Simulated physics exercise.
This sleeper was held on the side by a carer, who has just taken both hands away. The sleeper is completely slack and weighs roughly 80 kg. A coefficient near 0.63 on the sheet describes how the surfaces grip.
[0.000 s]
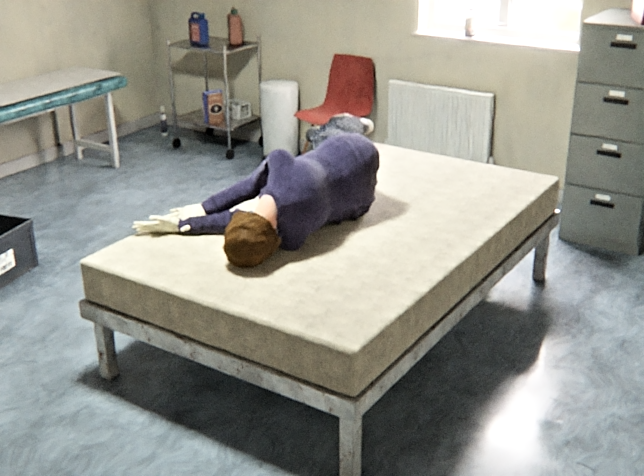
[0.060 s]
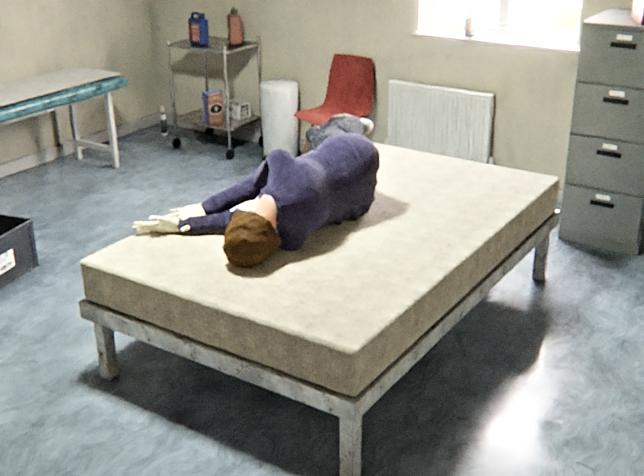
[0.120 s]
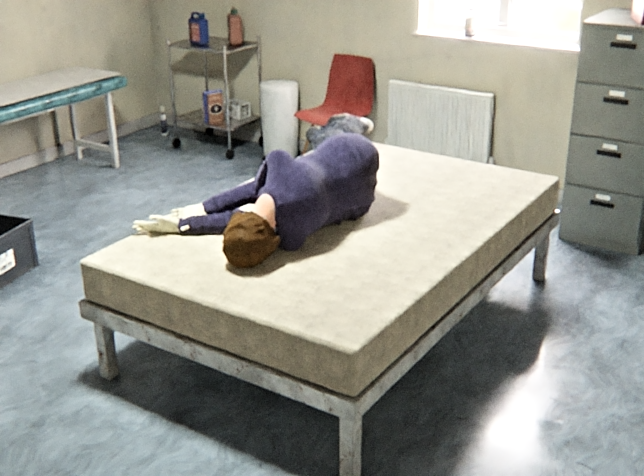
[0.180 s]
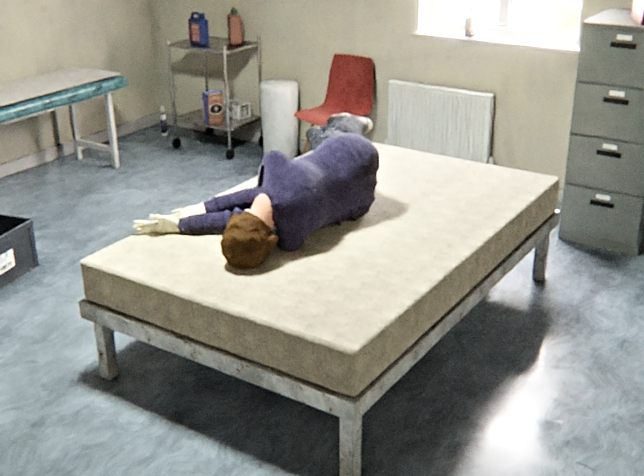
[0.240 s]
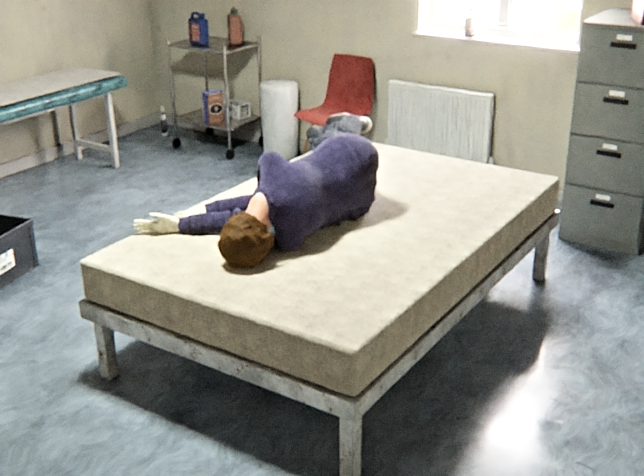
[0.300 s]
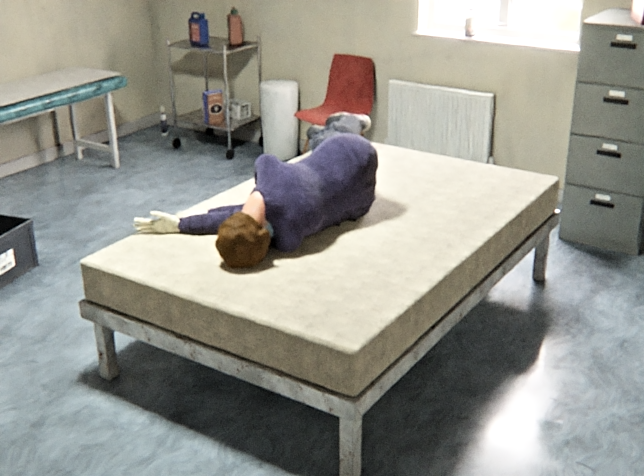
The video shows a brown-haired person in purple clothing lying on their side on a bare mattress, arms stretched toward the left, in a room with a red chair and grey cabinet; the upper body and head shift slightly.
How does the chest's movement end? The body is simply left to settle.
The chest ends up rolled to the front.
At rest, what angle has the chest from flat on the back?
Around 160 degrees from flat on the back.
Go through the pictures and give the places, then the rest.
The first picture shows chest (291, 198); shoulders at 105°.
The second picture shows chest (291, 199); shoulders at 105°.
The third picture shows chest (290, 199); shoulders at 105°.
The fourth picture shows chest (288, 200); shoulders at 110°.
The fifth picture shows chest (286, 201); shoulders at 115°.
The sixth picture shows chest (283, 202); shoulders at 120°.
After 0.54 s the chest is turned 125° from lying flat on the back, near (278, 204) in the last picture's view.
After 0.94 s the chest is turned 130° from lying flat on the back, near (274, 204) in the last picture's view.
After 1.54 s the chest is turned 135° from lying flat on the back, near (271, 204) in the last picture's view.
Final state at 3.6 s, chest rolls forwards.
